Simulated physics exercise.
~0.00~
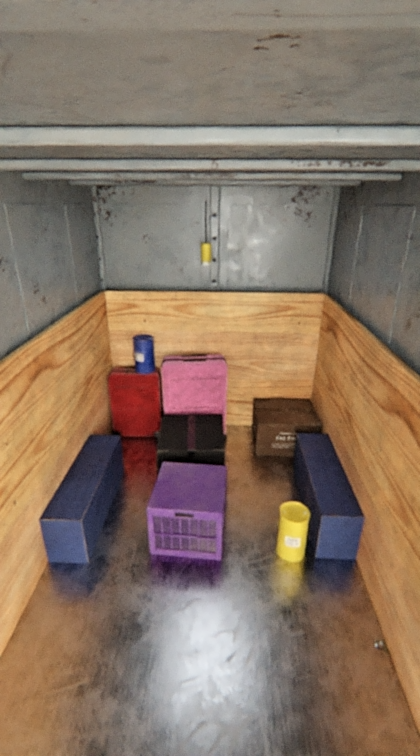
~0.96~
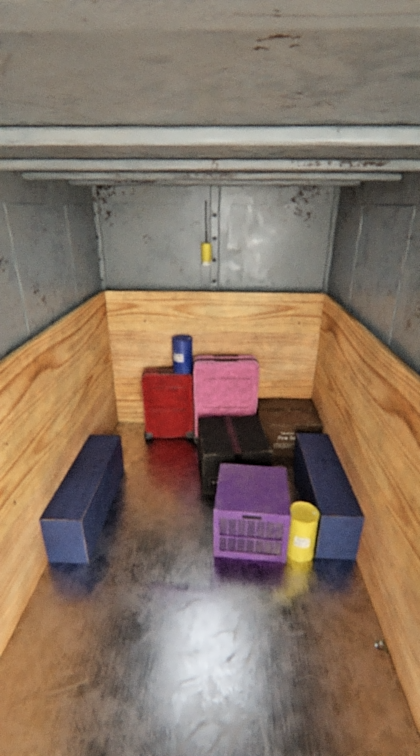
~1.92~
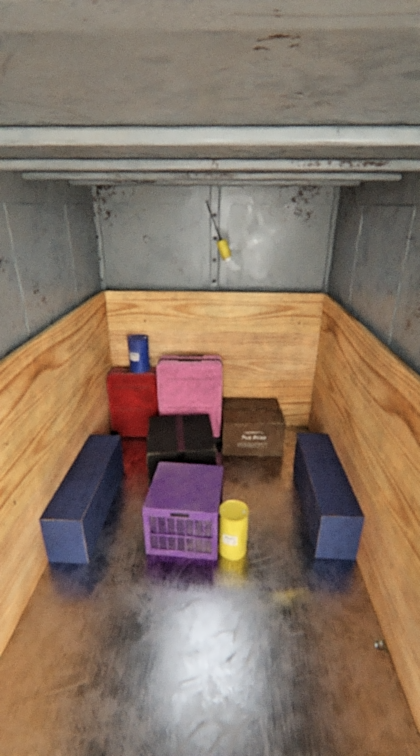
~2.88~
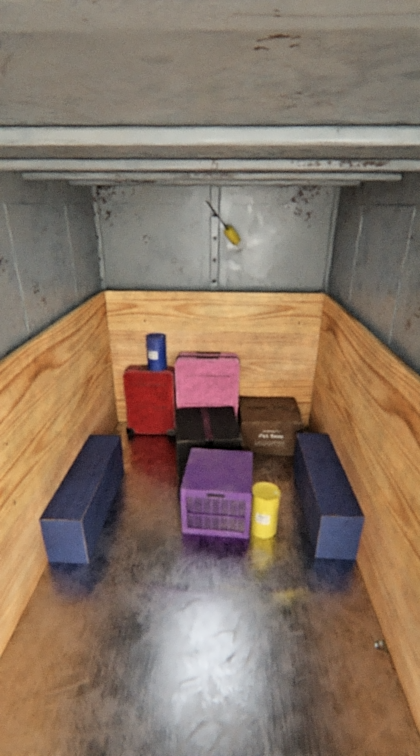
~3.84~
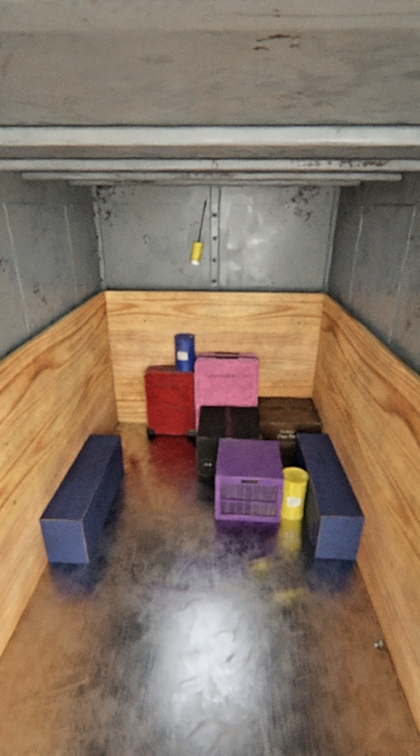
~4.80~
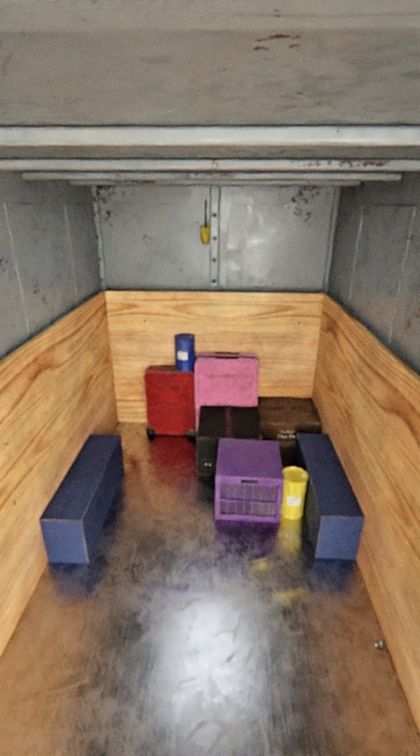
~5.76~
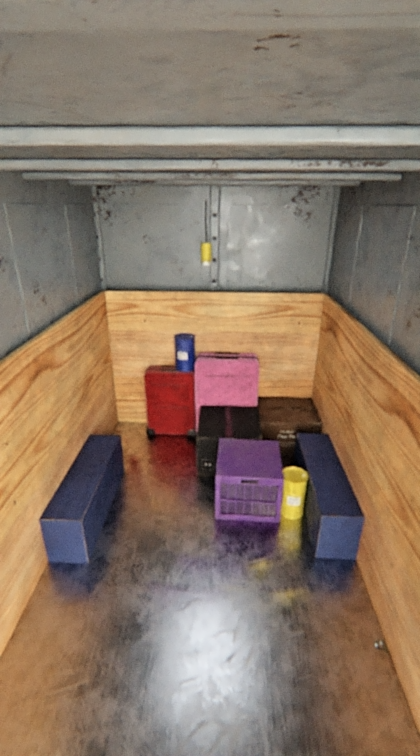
Boxes, cases and canisters in a van slide right, left, then right again and stop.
